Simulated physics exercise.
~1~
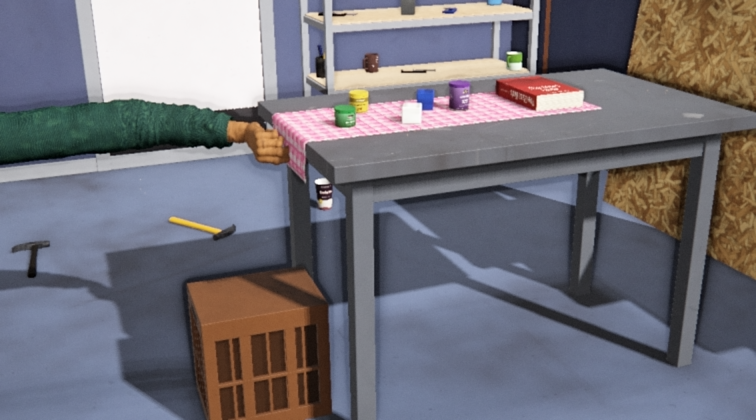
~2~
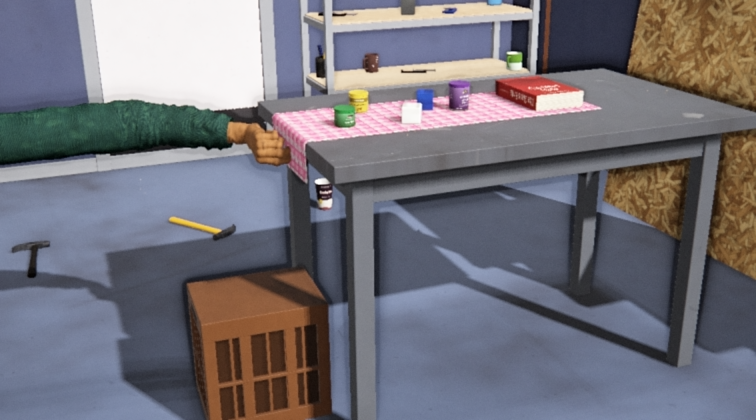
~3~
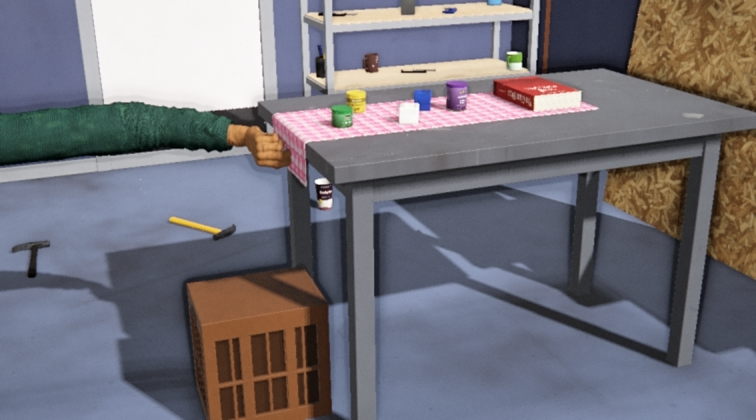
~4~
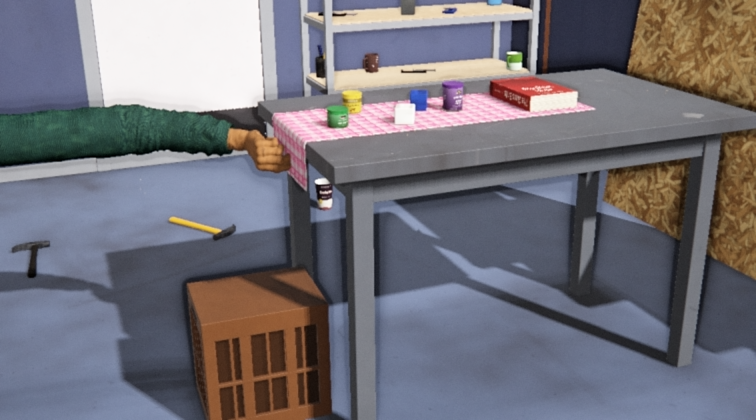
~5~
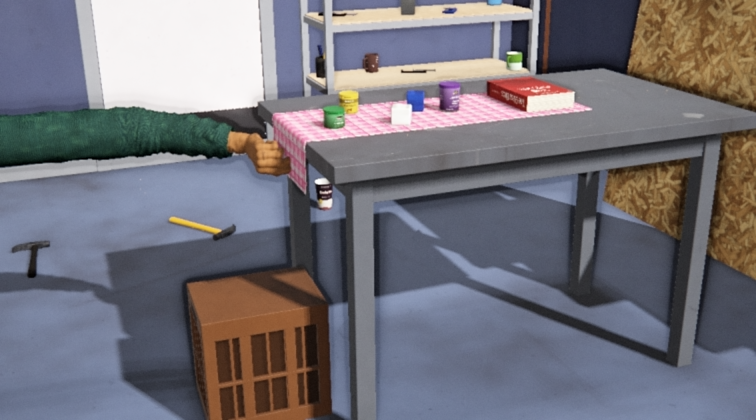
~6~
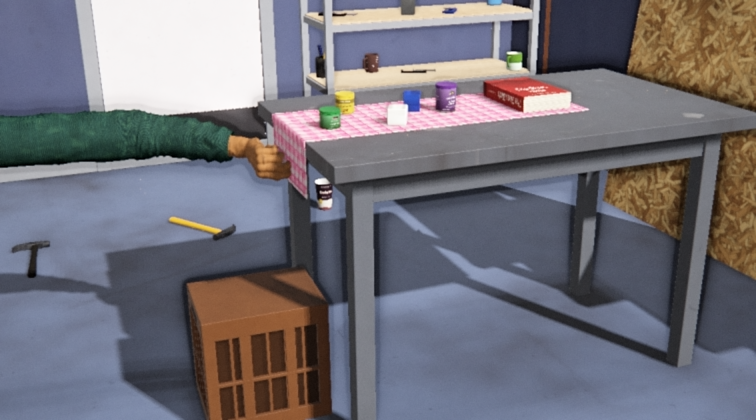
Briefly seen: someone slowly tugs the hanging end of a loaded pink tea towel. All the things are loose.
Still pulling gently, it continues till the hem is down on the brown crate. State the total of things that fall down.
Off the edge: Three.
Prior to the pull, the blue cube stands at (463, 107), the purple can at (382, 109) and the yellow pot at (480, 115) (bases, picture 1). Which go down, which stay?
My call: The blue cube hangs on; the purple can takes a tumble; the yellow pot hangs on.
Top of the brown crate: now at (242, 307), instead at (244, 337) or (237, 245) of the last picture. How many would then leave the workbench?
We'd get 4 in the first case and 1 in the second.
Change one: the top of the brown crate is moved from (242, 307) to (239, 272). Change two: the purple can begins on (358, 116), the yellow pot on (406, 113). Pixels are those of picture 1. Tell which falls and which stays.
The purple can drops off, the yellow pot survives.
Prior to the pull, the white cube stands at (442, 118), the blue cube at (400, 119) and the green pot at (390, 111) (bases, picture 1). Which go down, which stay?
The white cube stays aboard, the blue cube is lost, the green pot is lost.
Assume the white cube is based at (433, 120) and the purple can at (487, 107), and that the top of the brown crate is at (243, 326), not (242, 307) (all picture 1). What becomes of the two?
White cube is gone, purple can stays.
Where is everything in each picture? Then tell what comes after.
In the first frame, hem (306, 183); green pot (345, 108); yellow pot (359, 92); white cube (412, 105); blue cube (425, 91); purple can (459, 82); top of the crate (242, 307).
In the second frame, hem (307, 183); green pot (345, 108).
In the third frame, hem (306, 187); yellow pot (356, 92).
In the fourth frame, hem (307, 191); white cube (405, 106); top of the crate (242, 307).
In the fifth frame, hem (306, 195); blue cube (415, 92).
In the sixth frame, hem (307, 199); green pot (330, 109); yellow pot (345, 93); white cube (397, 107); blue cube (412, 92); purple can (446, 84).
A little later, hem near (291, 225); green pot gone.
Next, hem near (291, 274); green pot and yellow pot gone.
When it is over, hem on the crate; green pot, yellow pot and white cube gone. It carries off three.
